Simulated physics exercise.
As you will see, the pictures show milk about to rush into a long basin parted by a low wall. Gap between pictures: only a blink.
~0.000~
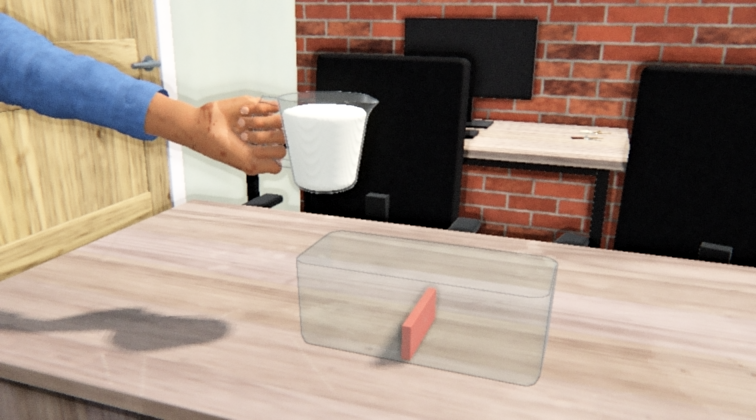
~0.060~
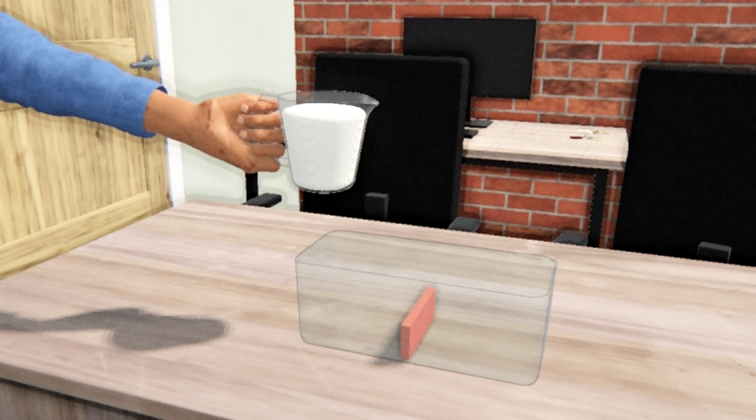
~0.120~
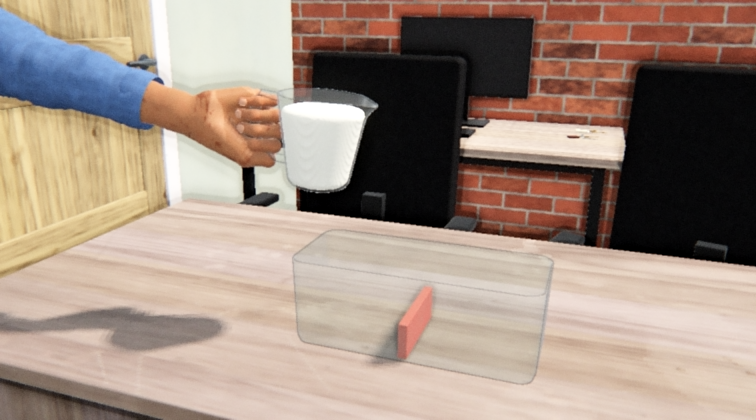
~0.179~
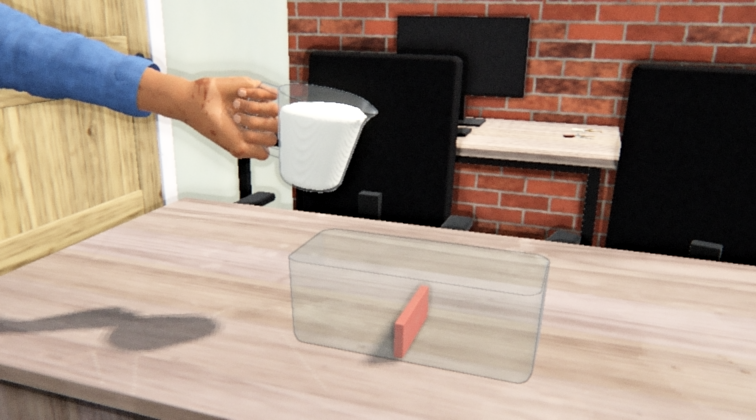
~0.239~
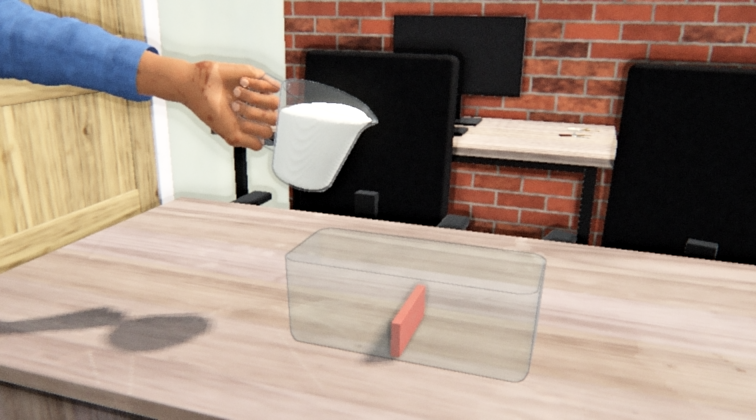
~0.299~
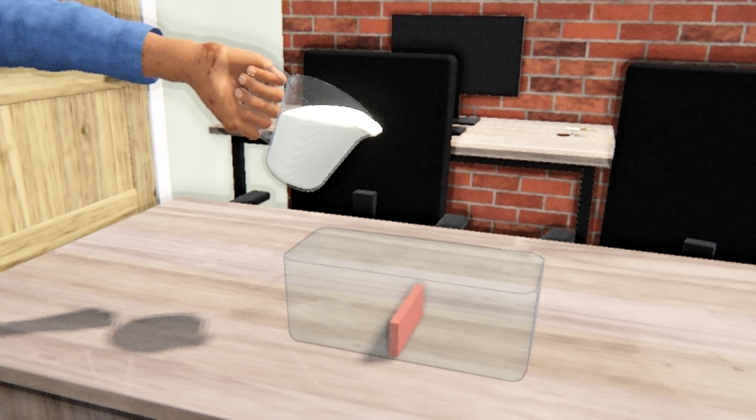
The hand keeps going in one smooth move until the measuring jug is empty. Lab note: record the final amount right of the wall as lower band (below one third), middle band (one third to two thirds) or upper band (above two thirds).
Well, the amount right of the wall reaches a third without passing two thirds.
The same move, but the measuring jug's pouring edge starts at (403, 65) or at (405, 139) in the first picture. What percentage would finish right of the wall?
95 %, 85 %.
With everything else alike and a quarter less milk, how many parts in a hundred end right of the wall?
Estimated share: Close to 30 per cent.
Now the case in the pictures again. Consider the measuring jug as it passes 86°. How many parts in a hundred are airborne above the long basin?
Share: Approx. 25 %.
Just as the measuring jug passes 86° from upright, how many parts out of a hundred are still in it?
Looks like roughly 55 percent is still held.
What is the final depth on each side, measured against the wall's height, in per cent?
Once it is still, the left part shows 40 per cent and the right part 30.
A moment on, the measuring jug is tipped on its side and 53 per cent is still to pour, 2 is left of the wall and 20 right of it.
Next, the measuring jug is tipped right over and 9 per cent is still to pour, 33 is left of the wall and 46 right of it.
Then the measuring jug is tipped right over and 0 per cent is still to pour, 49 is left of the wall and 48 right of it.
Later the measuring jug is tipped right over and 0 per cent is still to pour, 50 is left of the wall and 49 right of it.
In the end 50 per cent lies left of the wall, 49 right of it and 1 outside.
